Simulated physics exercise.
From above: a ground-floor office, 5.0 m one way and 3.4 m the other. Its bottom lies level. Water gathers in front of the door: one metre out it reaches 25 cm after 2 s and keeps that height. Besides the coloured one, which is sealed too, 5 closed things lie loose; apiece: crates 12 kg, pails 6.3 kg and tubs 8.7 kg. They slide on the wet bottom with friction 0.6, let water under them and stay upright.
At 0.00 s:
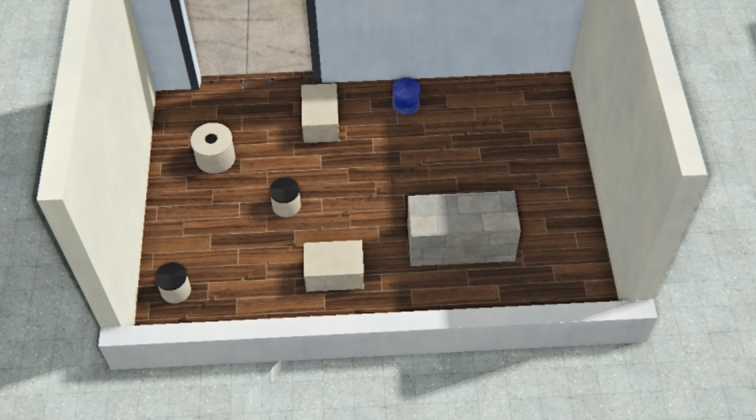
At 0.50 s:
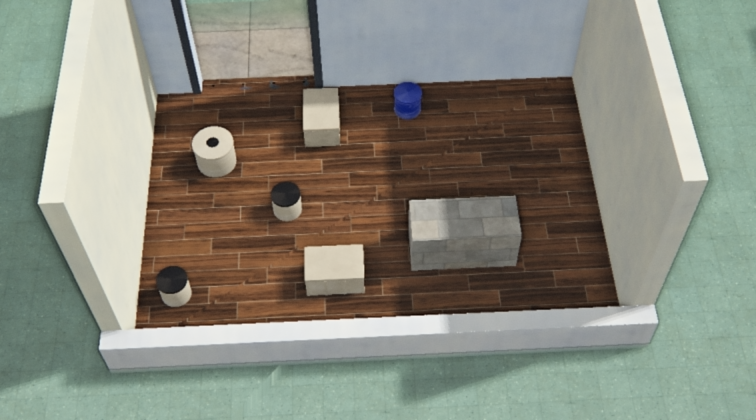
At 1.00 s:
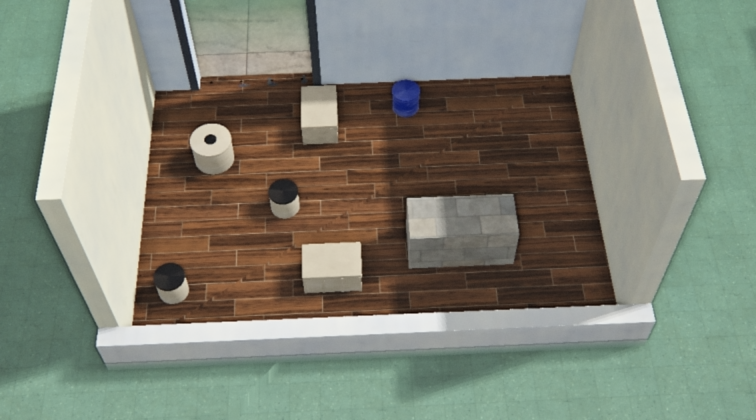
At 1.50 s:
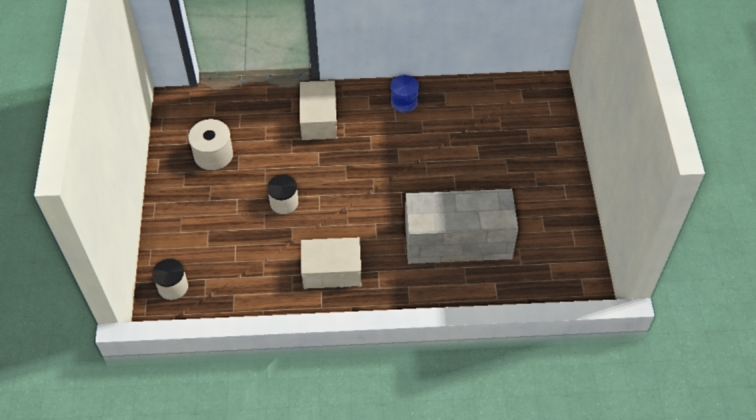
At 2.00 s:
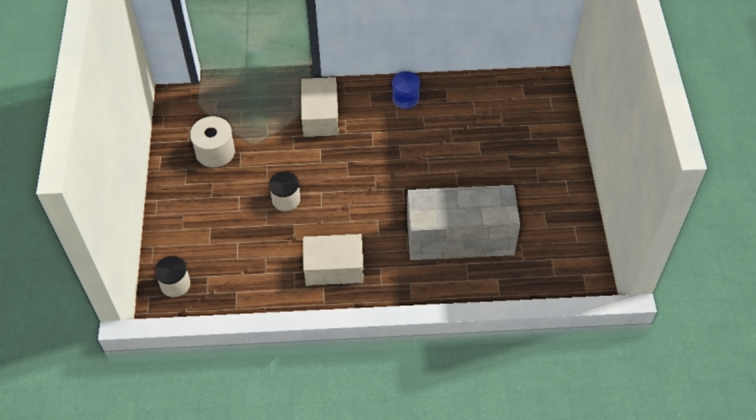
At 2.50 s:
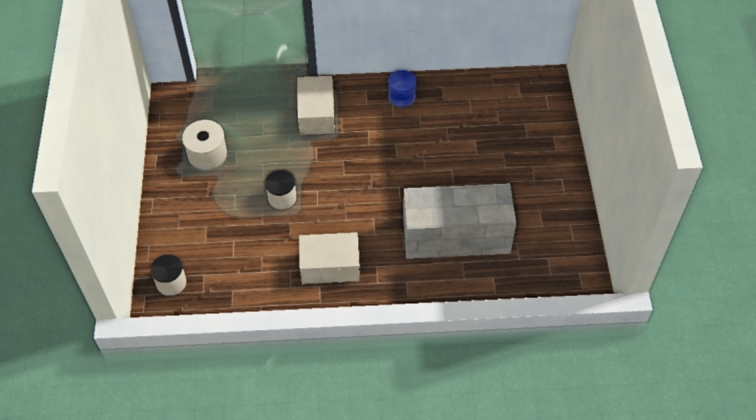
Greenish water covering the ground outside an open-topped room, then spreading through the doorway across the wooden floor among scattered containers.
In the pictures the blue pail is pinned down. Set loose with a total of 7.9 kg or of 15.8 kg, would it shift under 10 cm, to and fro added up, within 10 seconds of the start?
Verdict: The smaller load will do.
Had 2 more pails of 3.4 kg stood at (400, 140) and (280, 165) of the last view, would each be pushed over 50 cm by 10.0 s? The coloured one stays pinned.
In turn: Less, over.
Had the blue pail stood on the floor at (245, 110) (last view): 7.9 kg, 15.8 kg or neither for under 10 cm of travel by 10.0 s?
Neither is enough.
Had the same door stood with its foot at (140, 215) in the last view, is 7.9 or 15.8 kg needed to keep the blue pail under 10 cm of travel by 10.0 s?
Then only the larger load is enough.
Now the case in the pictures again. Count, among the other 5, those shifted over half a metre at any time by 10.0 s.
That makes 4.
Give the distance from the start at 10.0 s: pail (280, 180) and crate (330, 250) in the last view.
In turn: 300 cm, 300 cm.
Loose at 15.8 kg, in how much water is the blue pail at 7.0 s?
About 0 cm.
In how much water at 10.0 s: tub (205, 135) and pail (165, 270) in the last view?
Roughly 17 and 18 cm.
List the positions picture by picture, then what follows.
The blue pail at (406, 88) rests on the ground; water covers 0.0 m2; 0 of 6 have shifted, in the first picture.
The blue pail at (408, 92) rests on the ground; 0.0 m2 under water; 0 of 6 have shifted, in the second picture.
The blue pail at (406, 90) rests on the ground; 0.0 m2 under water; 0 of 6 have shifted, in the third picture.
The blue pail at (405, 85) rests on the ground; 0.0 m2 under water; 0 of 6 have shifted, in the fourth picture.
The blue pail at (406, 82), on the bottom; 0.9 m2 under water; 0 of 6 have shifted, in the fifth picture.
The blue pail at (402, 80), on the bottom; 2.0 m2 under water; 1 of 6 have shifted, in the sixth picture.
After 3.5 s the blue pail would be 0 cm from its start with 7.9 kg and 0 cm from its start with 15.8 kg; 0 cm of water round it then.
After 4.5 s the blue pail would be 0 cm from its start with 7.9 kg and 0 cm from its start with 15.8 kg; 0 cm of water round it then.
After 7.0 s the blue pail would be 0 cm from its start with 7.9 kg and 0 cm from its start with 15.8 kg; 0 cm of water round it then.
After 10.0 s the blue pail would be 1 cm from its start with 7.9 kg and 0 cm from its start with 15.8 kg; 7 cm of water round it then.
